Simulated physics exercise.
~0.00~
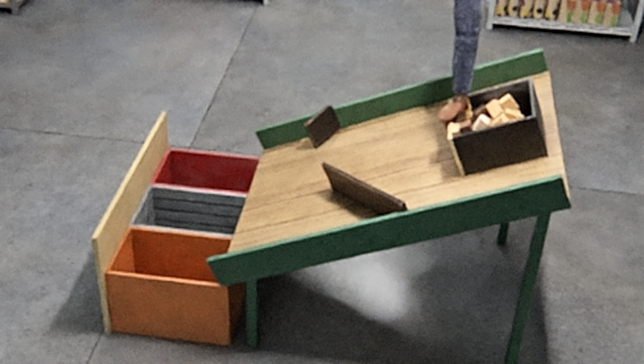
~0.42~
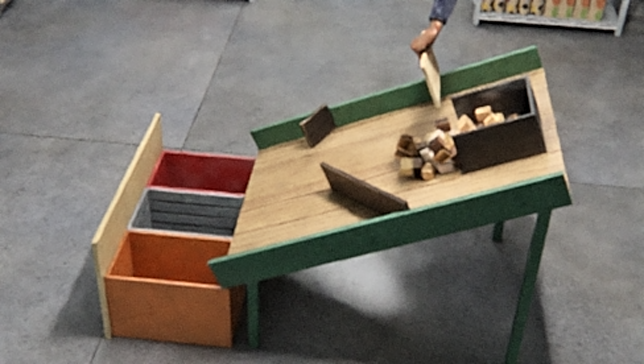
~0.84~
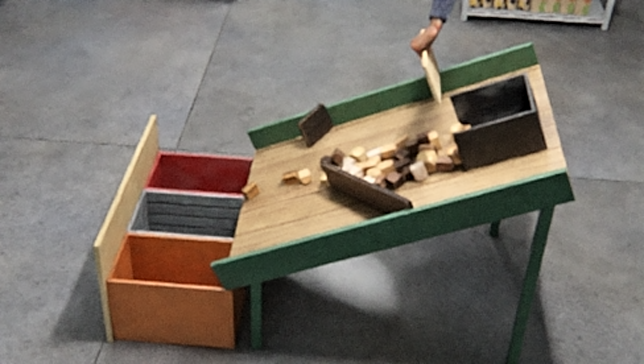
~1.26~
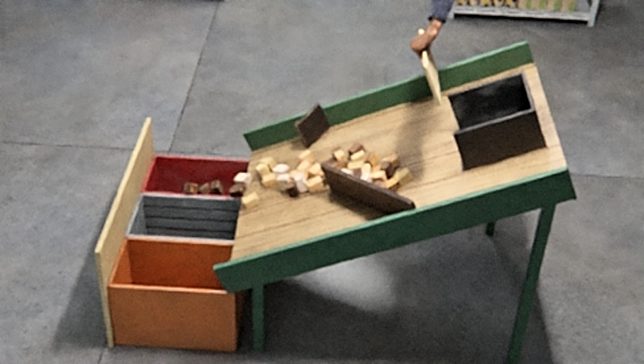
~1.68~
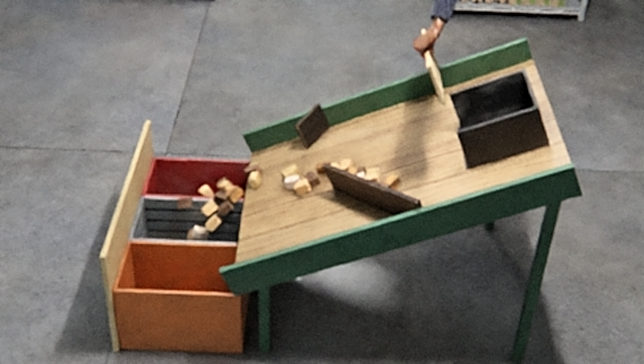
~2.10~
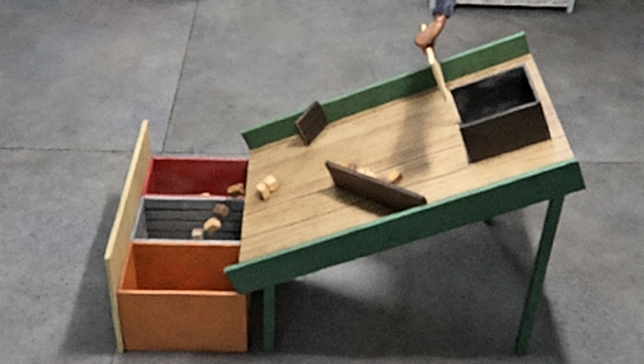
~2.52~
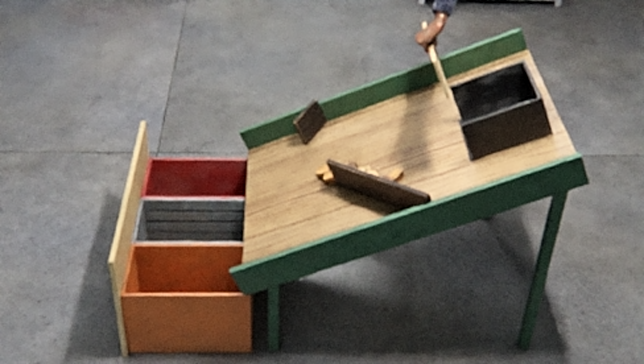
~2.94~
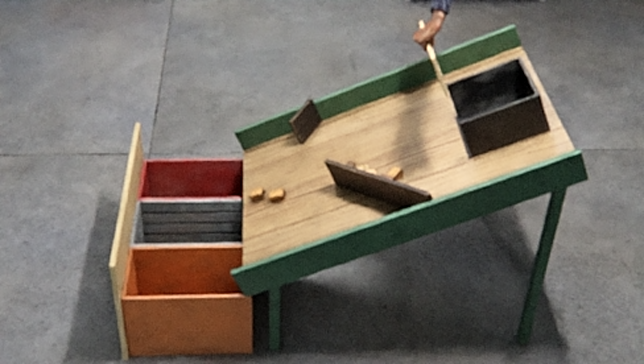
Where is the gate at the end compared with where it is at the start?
At the start the gate is down at the mouth of the black pen. By the end it is higher and slightly to the left, held up by the hand near the far green rail.
